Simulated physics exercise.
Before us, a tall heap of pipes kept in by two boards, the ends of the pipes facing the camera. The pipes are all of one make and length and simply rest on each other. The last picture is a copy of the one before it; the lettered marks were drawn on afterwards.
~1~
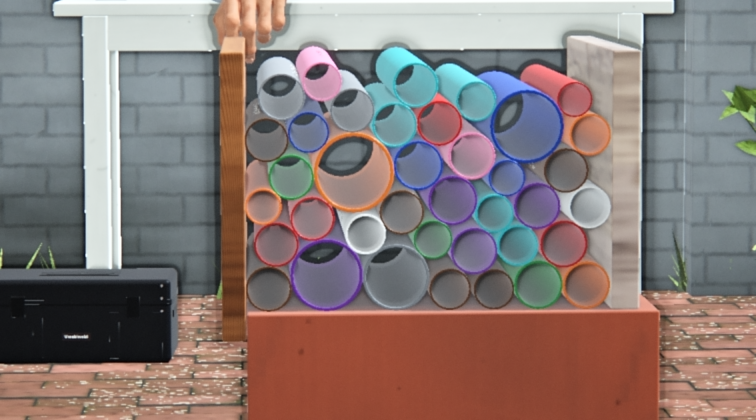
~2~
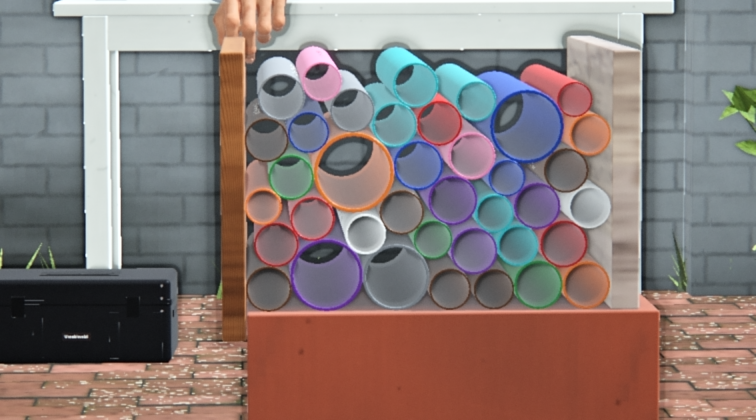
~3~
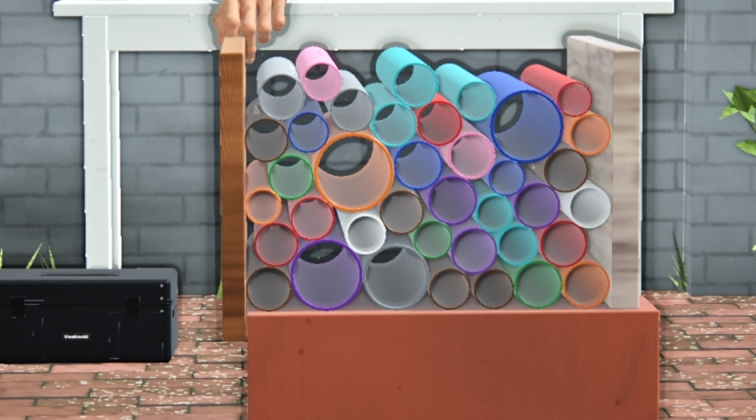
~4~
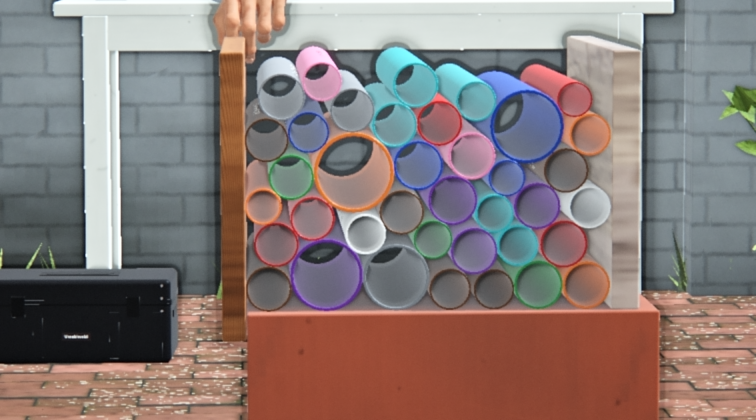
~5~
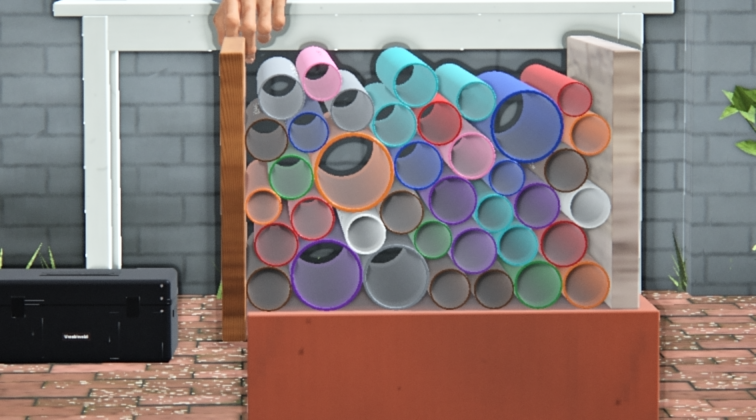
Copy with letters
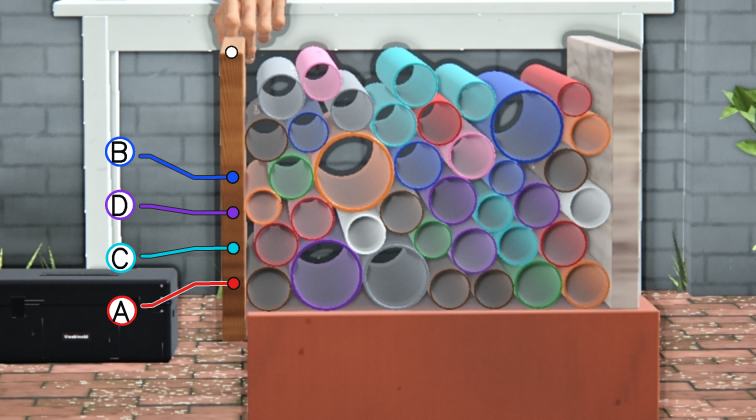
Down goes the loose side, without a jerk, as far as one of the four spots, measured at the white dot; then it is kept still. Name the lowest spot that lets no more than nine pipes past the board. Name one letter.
The last mark within the limit is C.
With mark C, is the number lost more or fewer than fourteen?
It loses fewer than fourteen.
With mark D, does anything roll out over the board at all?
Yes, at D.
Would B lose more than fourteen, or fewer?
Fewer than fourteen.
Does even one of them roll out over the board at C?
Yes, at C.
On the marked copy, A at (234, 283); B at (233, 177); C at (233, 248); D at (233, 213); the white dot at (232, 53).
Taking C. A third of the way, top of the board (244, 143).
Two thirds of the way, top of the board (245, 245).
When it is over, top of the board (245, 247), seven out over the board.
As for the rest, A more than nine out over the board; B none out over the board; D two out over the board.
